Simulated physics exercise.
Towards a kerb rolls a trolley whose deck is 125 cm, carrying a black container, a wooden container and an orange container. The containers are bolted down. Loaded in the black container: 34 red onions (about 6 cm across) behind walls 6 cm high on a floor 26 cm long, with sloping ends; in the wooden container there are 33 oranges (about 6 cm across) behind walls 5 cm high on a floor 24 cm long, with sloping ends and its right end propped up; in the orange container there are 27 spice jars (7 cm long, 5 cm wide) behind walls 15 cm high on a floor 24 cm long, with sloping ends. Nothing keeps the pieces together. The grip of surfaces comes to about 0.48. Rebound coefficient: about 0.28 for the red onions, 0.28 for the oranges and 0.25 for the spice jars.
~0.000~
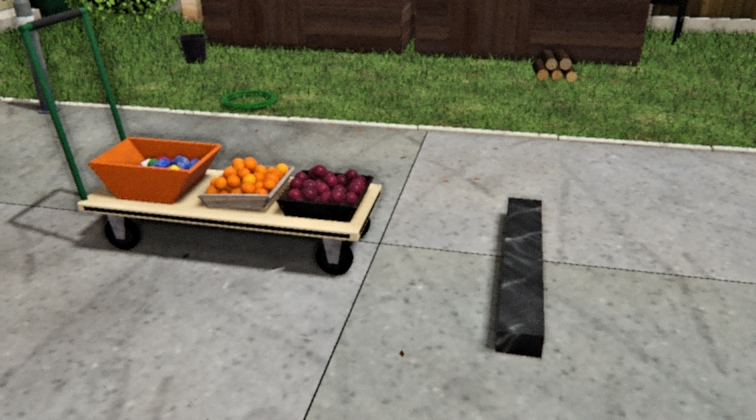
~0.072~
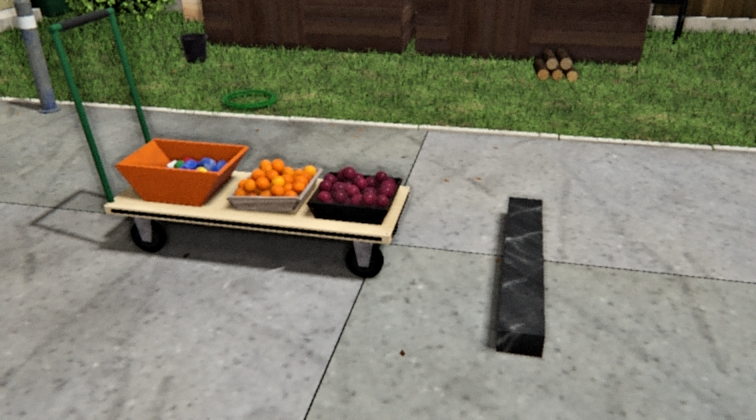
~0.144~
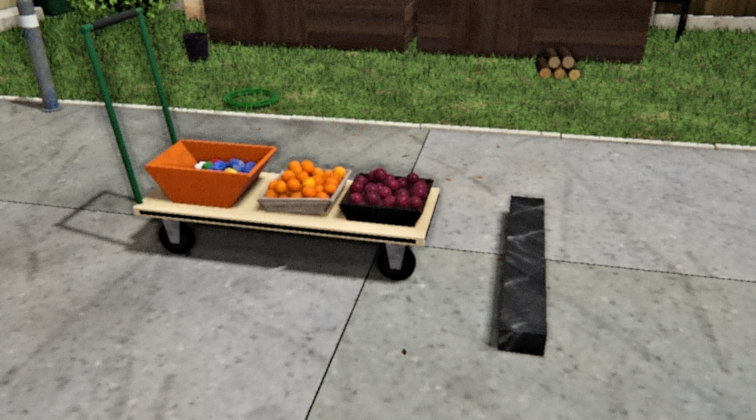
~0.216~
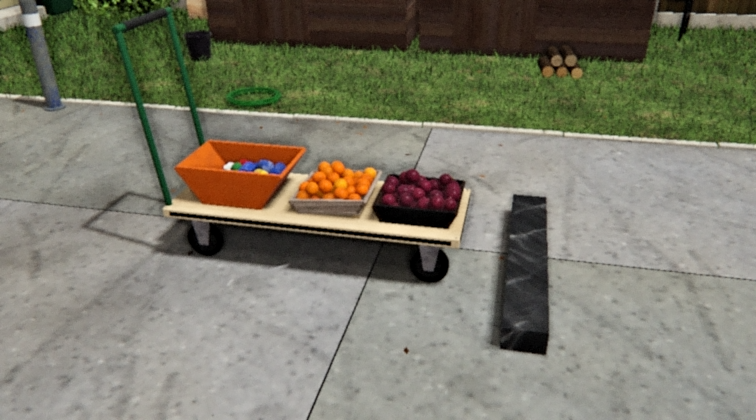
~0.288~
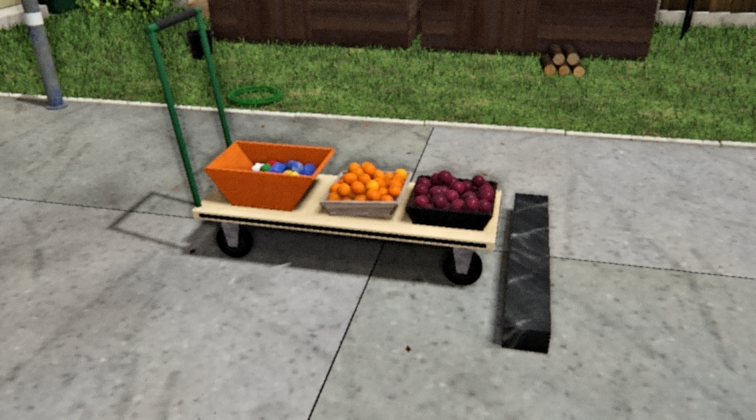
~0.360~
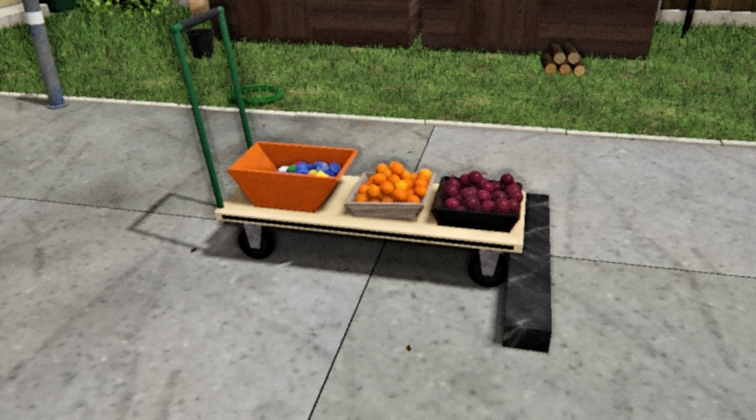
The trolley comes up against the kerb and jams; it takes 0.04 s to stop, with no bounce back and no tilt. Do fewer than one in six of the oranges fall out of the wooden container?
No, losses pass one sixth.
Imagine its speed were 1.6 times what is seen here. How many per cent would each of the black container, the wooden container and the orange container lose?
Black container 50, wooden container 50, orange container 10 per cent.
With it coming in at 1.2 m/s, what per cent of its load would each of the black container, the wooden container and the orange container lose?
Then the black container sheds 10 per cent of its load, the wooden container 0 per cent, and the orange container 0 per cent.
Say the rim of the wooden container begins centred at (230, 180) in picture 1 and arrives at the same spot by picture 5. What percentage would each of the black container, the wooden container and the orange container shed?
That would give black container 40 %, wooden container 30 % and orange container 0 %.
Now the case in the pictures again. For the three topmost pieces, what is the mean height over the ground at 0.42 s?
42 cm.
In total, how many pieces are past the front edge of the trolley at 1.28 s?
I'd estimate close to 8 pieces.
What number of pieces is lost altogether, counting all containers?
Count of pieces - near 20.
After 0.42 s, 2 of 34 out of the black container, 0 of 33 out of the wooden container and 0 of 27 out of the orange container.
After 0.54 s, 6 of 34 out of the black container, 5 of 33 out of the wooden container and 0 of 27 out of the orange container.
After 0.77 s, 9 of 34 out of the black container, 9 of 33 out of the wooden container and 0 of 27 out of the orange container.
Outcome (at 1.28 s), 10 of 34 out of the black container, 9 of 33 out of the wooden container and 0 of 27 out of the orange container. Asked share, 9 of 33, 27 per cent.
